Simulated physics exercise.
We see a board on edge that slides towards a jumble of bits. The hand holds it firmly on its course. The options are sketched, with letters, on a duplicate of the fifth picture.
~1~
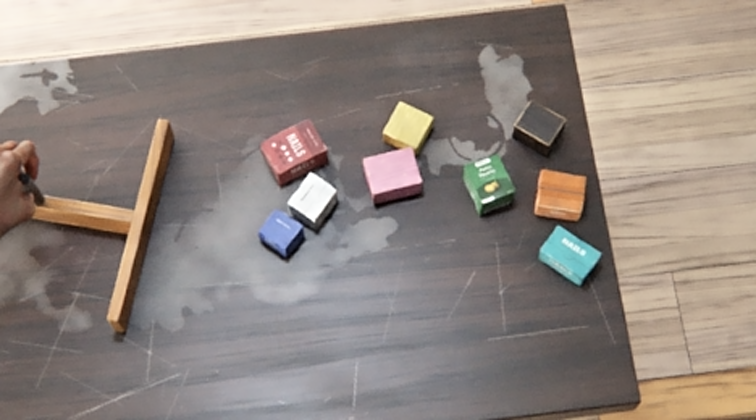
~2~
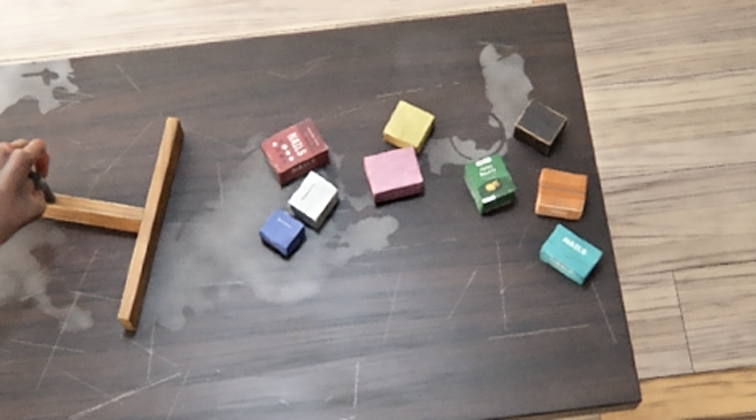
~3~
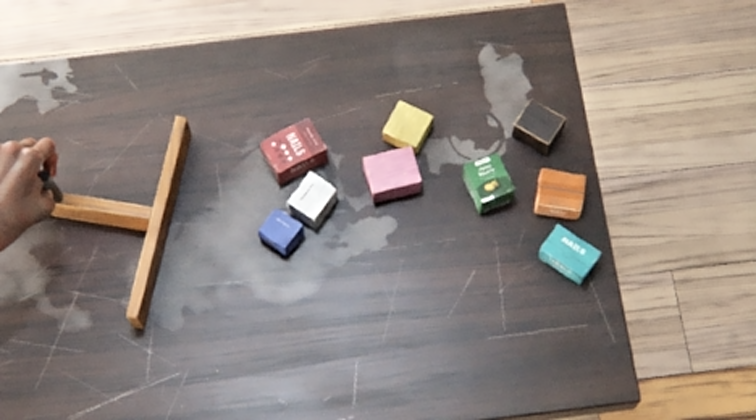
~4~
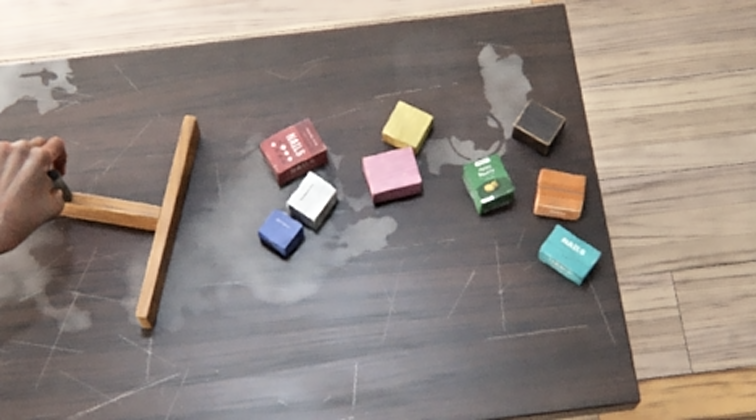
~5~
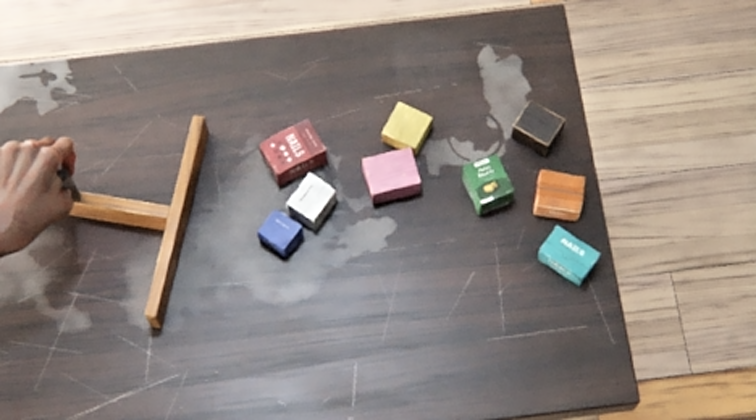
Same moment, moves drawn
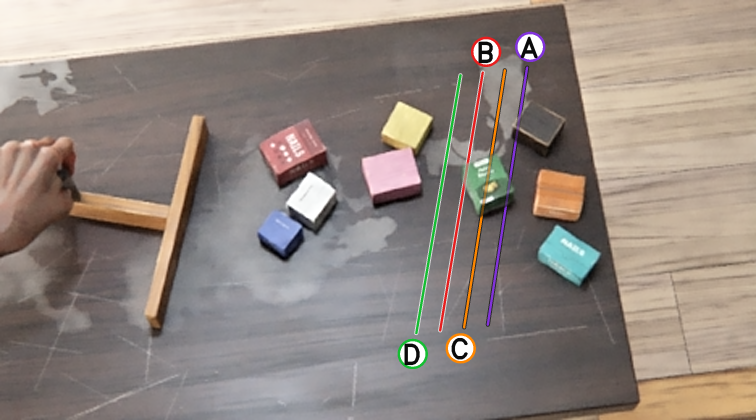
A hand at the left edge grips a wooden T-shaped board and slides it slowly and steadily a short way right across a dark, scratched tabletop, seen from above with pale wood planks beyond. Red, white and blue boxes sit near the middle, yellow and pink blocks beside them, and green, black, orange and teal ones farther right. The boxes and blocks stay put, and the camera stays essentially still.
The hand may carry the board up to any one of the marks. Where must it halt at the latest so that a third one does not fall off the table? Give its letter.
Stop at A.
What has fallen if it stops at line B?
The orange box goes over.
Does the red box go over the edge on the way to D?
No.
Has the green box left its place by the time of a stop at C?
Yes.
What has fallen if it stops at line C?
It is the orange box.
On the marked copy, A at (508, 192); B at (462, 197); C at (485, 194); D at (439, 200).
Following A. Soon after the start, board (295, 200); red box (342, 162); pink block (398, 178).
Later, board (413, 186); orange box (589, 202); green box (548, 193).
In the end, board (506, 175); green box over the edge; orange box over the edge; two fallen.
As for the rest, B is within the limit but short; C is within the limit but short; D is within the limit but short.
